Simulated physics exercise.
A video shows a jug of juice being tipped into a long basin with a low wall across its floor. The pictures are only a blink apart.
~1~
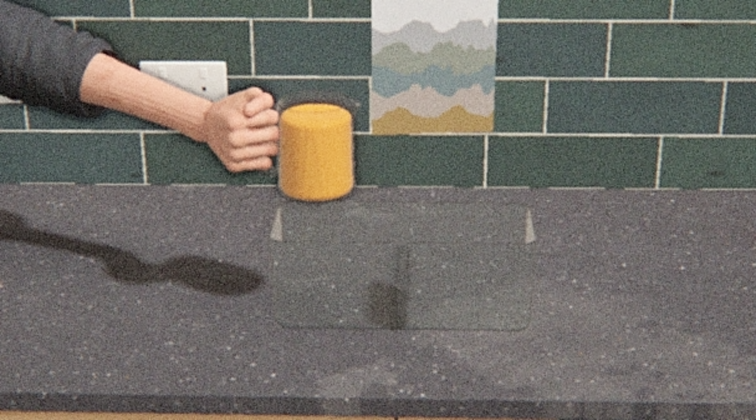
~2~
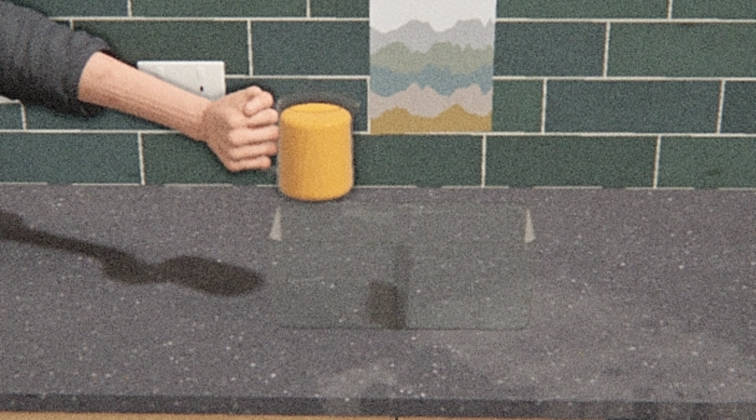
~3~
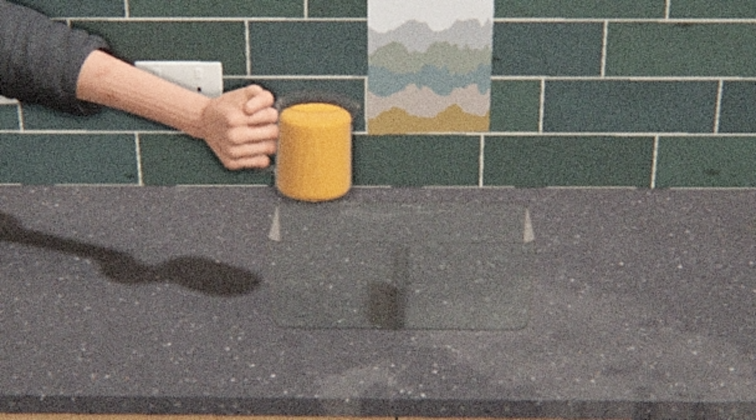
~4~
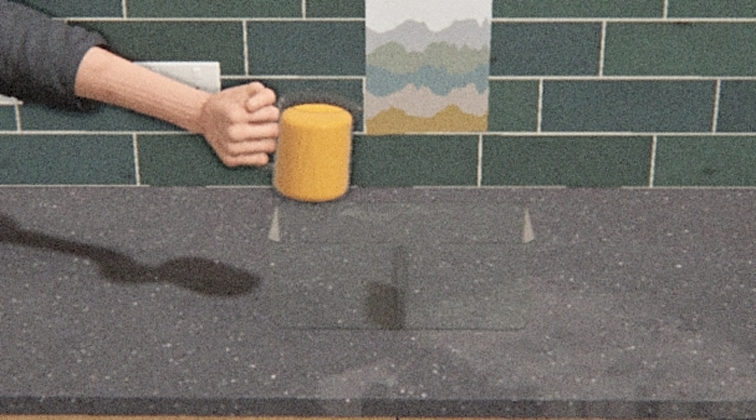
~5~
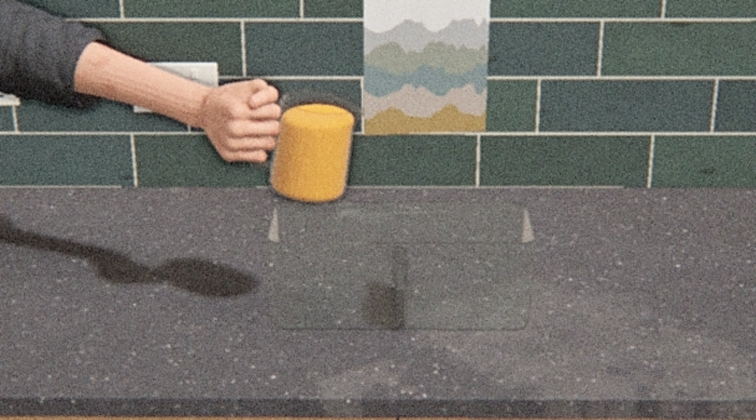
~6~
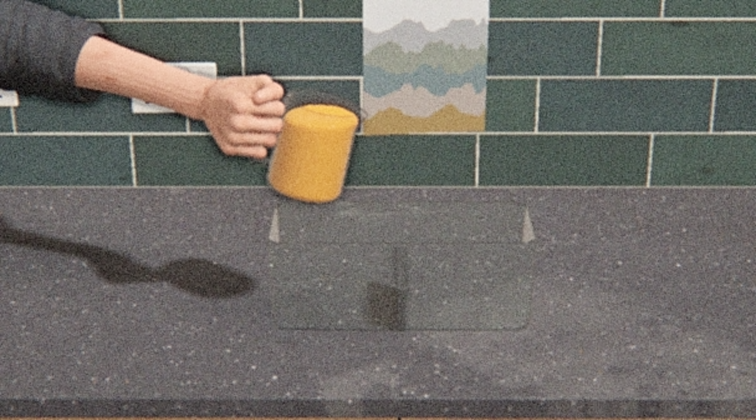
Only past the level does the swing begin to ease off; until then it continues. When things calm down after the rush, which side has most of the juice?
More to the right.
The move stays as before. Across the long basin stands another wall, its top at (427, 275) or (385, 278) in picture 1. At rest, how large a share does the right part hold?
Around 35 per cent for the first, around 95 per cent for the second.
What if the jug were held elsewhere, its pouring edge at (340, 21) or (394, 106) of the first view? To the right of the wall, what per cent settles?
About 90 % the first time, about 100 % the second.
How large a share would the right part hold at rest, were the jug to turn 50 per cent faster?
It comes to 90 per cent or so.
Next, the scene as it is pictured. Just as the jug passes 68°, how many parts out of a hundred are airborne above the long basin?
About 10 %.
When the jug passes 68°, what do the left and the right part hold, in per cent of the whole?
Left side: 0 in a hundred; right side: 5 in a hundred.
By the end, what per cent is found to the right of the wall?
Near 85 in a hundred.
A moment on, the tilt is 68° and 84 per cent is still to pour, 0 is left of the wall and 4 right of it.
Next, the tilt is 98° and 37 per cent is still to pour, 2 is left of the wall and 45 right of it.
Then the tilt is 101° and 8 per cent is still to pour, 6 is left of the wall and 82 right of it.
Later the tilt is 101° and 1 per cent is still to pour, 11 is left of the wall and 87 right of it.
At rest 13 per cent lies left of the wall, 87 right of it and 0 outside.
